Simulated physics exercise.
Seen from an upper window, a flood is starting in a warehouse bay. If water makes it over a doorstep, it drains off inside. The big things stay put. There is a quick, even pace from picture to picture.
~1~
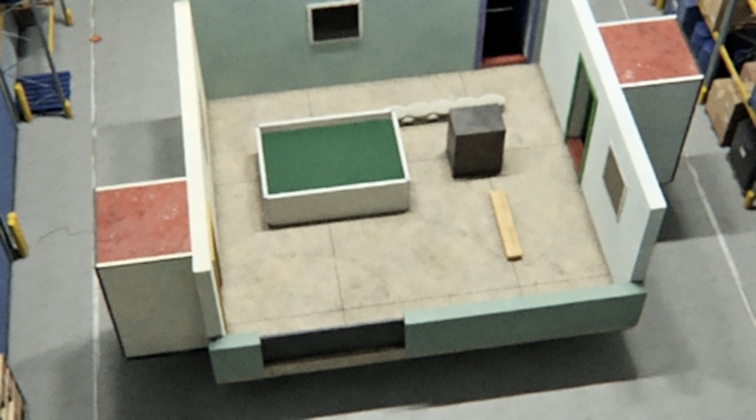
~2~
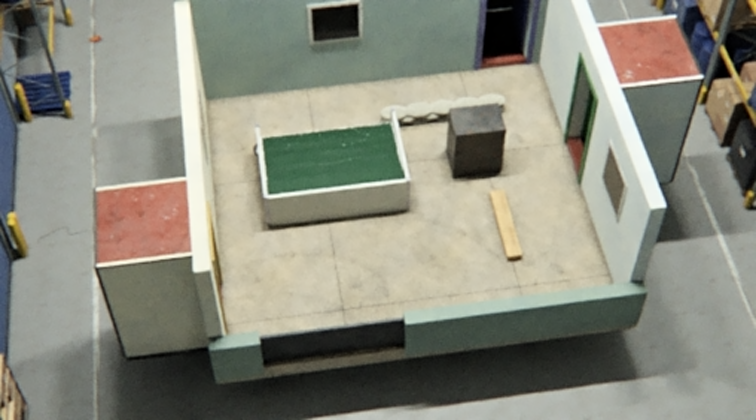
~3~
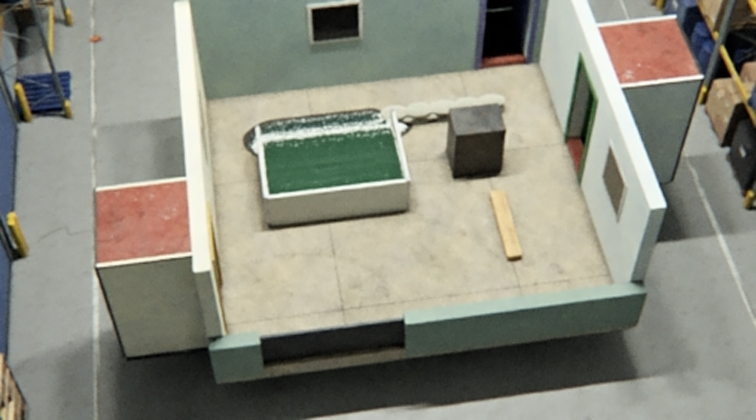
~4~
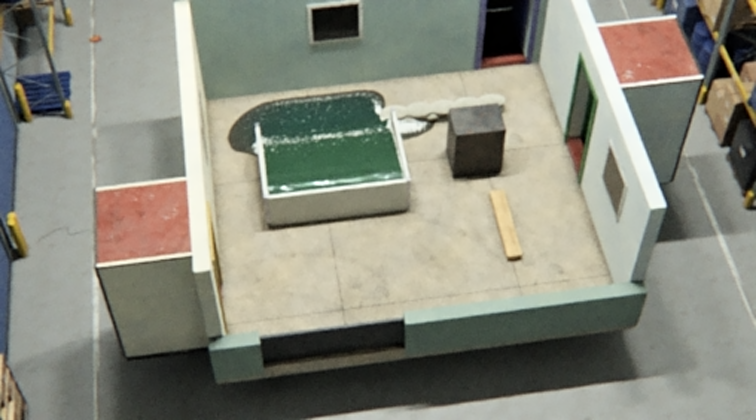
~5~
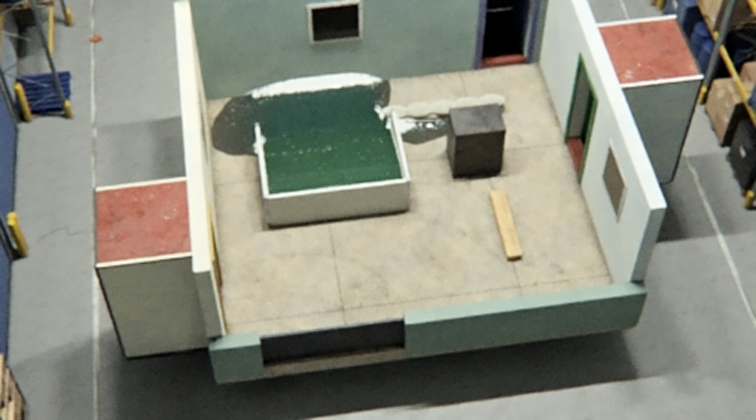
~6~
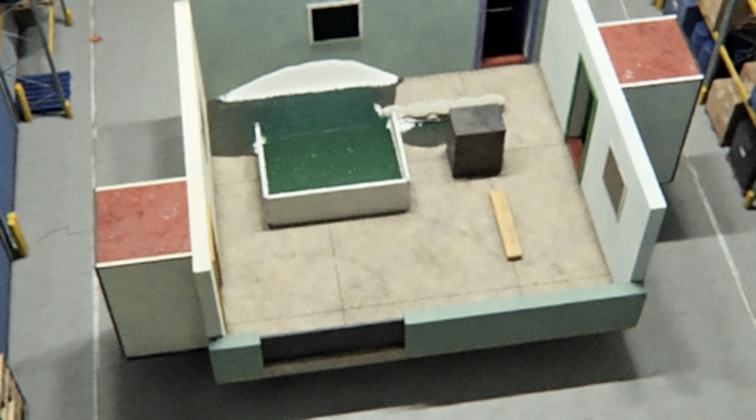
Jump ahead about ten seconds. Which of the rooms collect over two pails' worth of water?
The green door keeps it to two buckets; the blue door lets in beyond two buckets; the yellow door lets in beyond two buckets.
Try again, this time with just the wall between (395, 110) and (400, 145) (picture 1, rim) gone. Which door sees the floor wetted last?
It's the door marked yellow.
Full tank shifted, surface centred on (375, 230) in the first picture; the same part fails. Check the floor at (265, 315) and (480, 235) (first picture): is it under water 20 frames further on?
Bone-dry, bone-dry.
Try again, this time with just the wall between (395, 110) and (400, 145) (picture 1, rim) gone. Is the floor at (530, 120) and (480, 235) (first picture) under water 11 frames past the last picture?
Respectively, inundated and inundated.
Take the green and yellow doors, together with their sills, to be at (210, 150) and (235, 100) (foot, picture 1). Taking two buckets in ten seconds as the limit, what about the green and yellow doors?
Note: Green door lets too much through; yellow door lets too much through.
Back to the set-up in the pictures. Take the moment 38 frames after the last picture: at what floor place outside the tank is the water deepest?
I'd put it around (598, 310).
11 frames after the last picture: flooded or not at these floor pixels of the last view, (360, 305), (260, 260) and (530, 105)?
First spot spared, second spot spared, third spot submerged.
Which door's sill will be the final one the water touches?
I say the door marked yellow.
A moment on, water covers 25 % of the floor; the green door not reached, the blue door not reached, the yellow door not reached.
Next, water covers 40 % of the floor; the green door wet at the sill, nothing in, the blue door wet at the sill, nothing in, the yellow door not reached.
Then, water covers 55 % of the floor; the green door wet at the sill, nothing in, the blue door over two buckets in, the yellow door wet at the sill, nothing in.
Later, water covers 85 % of the floor; the green door wet at the sill, nothing in, the blue door over two buckets in, the yellow door under two buckets in.
In the end, water covers 95 % of the floor; the green door wet at the sill, nothing in, the blue door over two buckets in, the yellow door over two buckets in.
